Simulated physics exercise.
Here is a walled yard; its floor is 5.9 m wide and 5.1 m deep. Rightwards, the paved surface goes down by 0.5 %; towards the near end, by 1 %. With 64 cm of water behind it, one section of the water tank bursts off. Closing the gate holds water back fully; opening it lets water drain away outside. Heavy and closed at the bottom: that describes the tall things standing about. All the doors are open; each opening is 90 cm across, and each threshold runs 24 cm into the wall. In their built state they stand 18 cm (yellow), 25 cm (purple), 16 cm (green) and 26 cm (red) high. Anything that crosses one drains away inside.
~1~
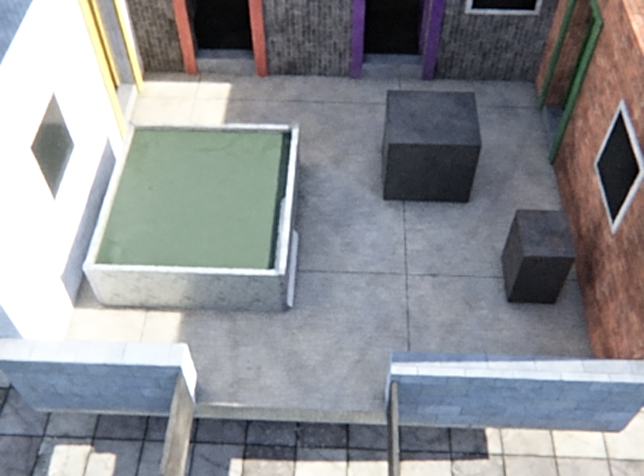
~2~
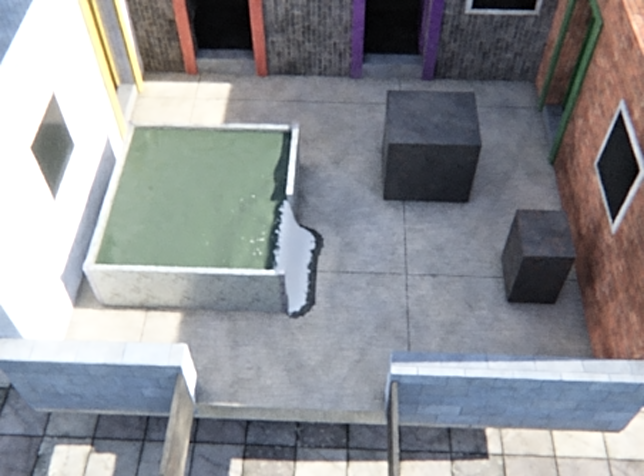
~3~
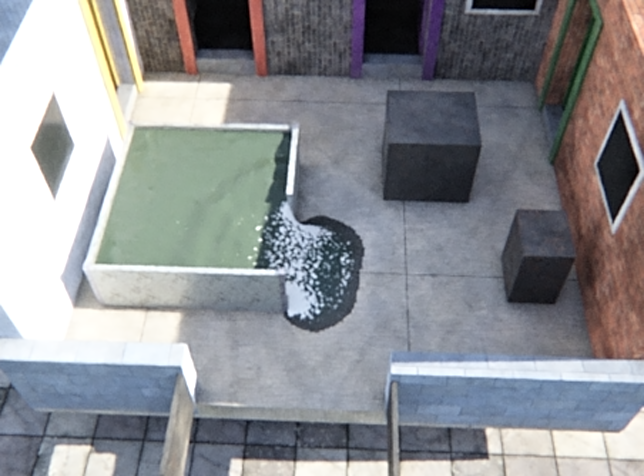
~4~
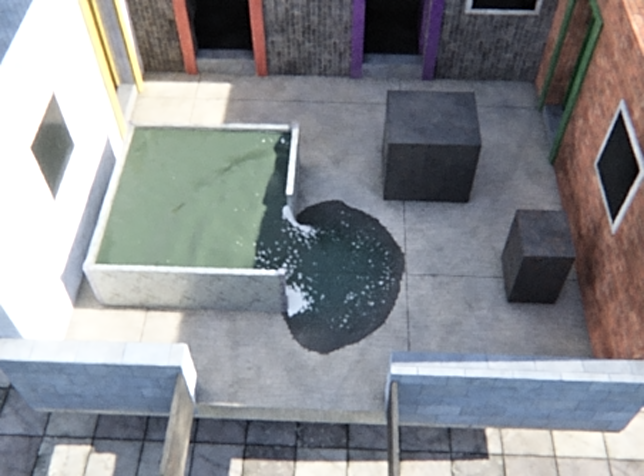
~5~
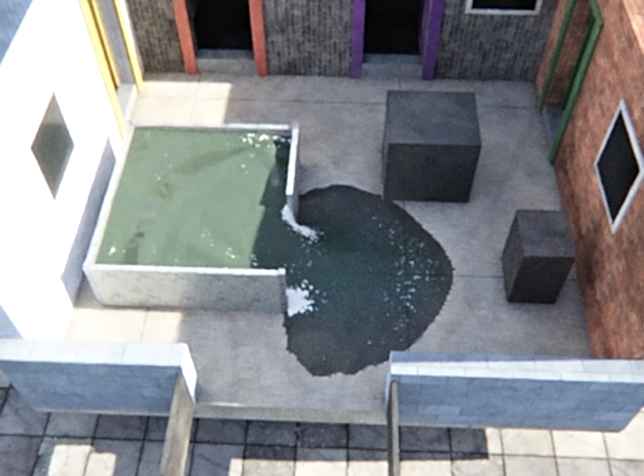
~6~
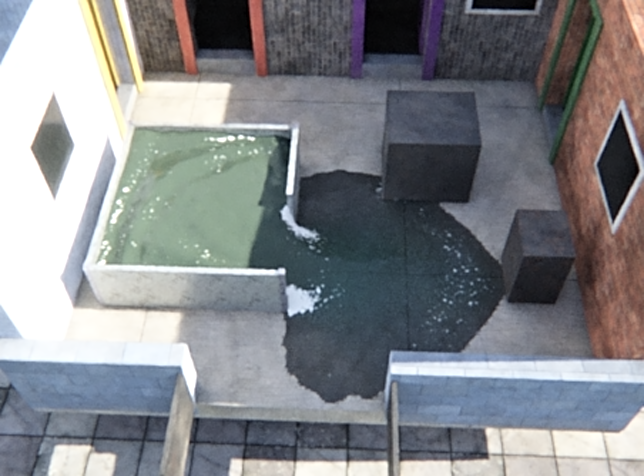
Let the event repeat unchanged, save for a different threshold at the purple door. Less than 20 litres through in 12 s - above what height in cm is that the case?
Above about 5.5 cm.
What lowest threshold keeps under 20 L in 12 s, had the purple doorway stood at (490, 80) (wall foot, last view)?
You'd want it roughly 20 cm high.
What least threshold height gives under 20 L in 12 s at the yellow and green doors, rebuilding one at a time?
About 10.5 cm at yellow and 13.5 cm at green.
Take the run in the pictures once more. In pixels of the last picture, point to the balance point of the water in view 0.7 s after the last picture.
The centre of all the water is around (257, 246).
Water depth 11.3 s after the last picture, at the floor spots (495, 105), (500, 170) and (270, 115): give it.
First 9, then 9, then 12 cm.
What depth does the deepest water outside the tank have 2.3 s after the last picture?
Up to some 36 centimetres, I'd say.
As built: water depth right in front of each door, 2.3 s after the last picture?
In cm: Yellow 0, purple 1, green 9, red 0.
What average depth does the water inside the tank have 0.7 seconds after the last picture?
The mean depth is roughly 46 cm.
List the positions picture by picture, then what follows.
In the first frame, the water tank at (201, 196) is whole and still, 64 cm deep; the purple door at (397, 21) is dry.
In the second frame, water pours out at (285, 255) and has run 0.3 m, to (308, 297); about 9 cm deep outside, 64 cm at the back.
In the third frame, the front is at (355, 261), 0.8 m from the gap at (285, 258); 1.0 m2 of floor is wet, 64 cm left at the back.
In the fourth frame, the gap is at (285, 259), the front 1.3 m out at (395, 274); the back of the water tank holds 64 cm.
In the fifth frame, water pours out at (285, 259) and has run 1.9 m, to (446, 276); about 6 cm deep outside, 64 cm at the back.
In the sixth frame, water pours out at (285, 258) and has run 2.5 m, to (497, 286); about 4 cm deep outside, 58 cm at the back; the purple door at (397, 21), 3.8 m from the gap, is still 2.2 m from the nearest water.
Then, 0.7 s after the last picture water covers 35 % of the floor, deepest (40 cm) near (294, 288); it has not reached the purple door.
Then, 2.3 s after the last picture water covers 45 % of the floor, deepest (36 cm) near (571, 297); 1 cm at the purple door, 0 litres in over its 25 cm threshold.
Then, 11.3 s after the last picture water covers 95 % of the floor, deepest (14 cm) near (58, 362); 7 cm at the purple door, 0 litres in over its 25 cm threshold.
At the purple door as built, the water peaked near 11 cm, 3.5 s after the last picture.
With a threshold of 4.5 cm, 37 litres would have come in within the 12 s; with 6.5 cm, 12 litres. So under 20 litres takes about 5.5 cm.
